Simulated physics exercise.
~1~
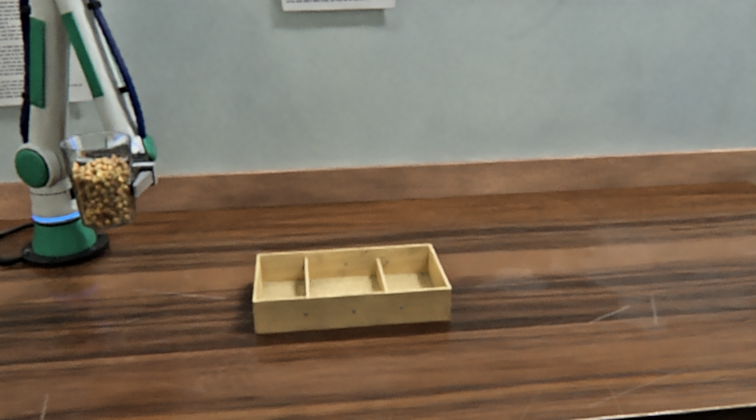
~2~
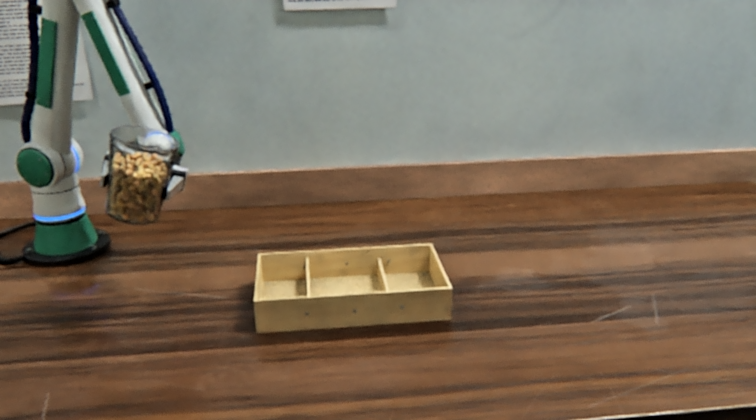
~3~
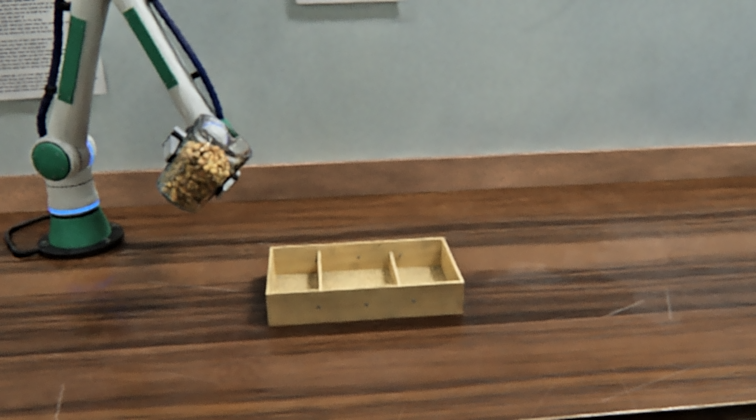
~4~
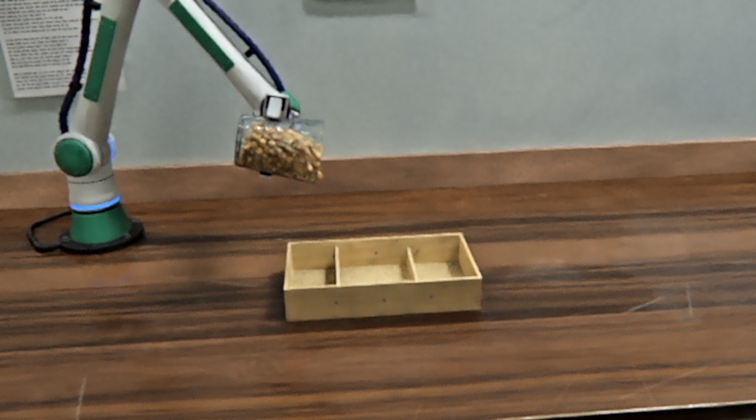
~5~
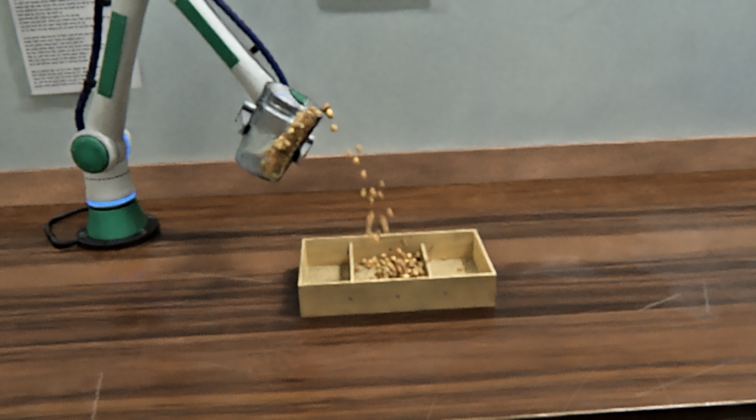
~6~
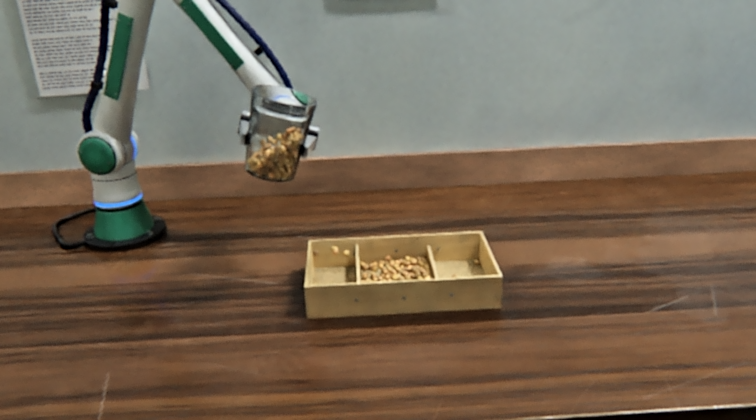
On a brown wood-grained tabletop against a pale grey-blue wall, seen from the front and slightly above, a white and green robot arm stands at the left, holding a clear cup of tan chickpeas. A pale wooden box with three compartments rests near the middle. The arm carries the cup right and upward, tipping it steadily toward the box until it lies on its side. Chickpeas spill out in an arc, most dropping into the middle compartment, as the cup swings back up. It ends nearly upright, still partly full, with a few stray pieces in the side compartments.
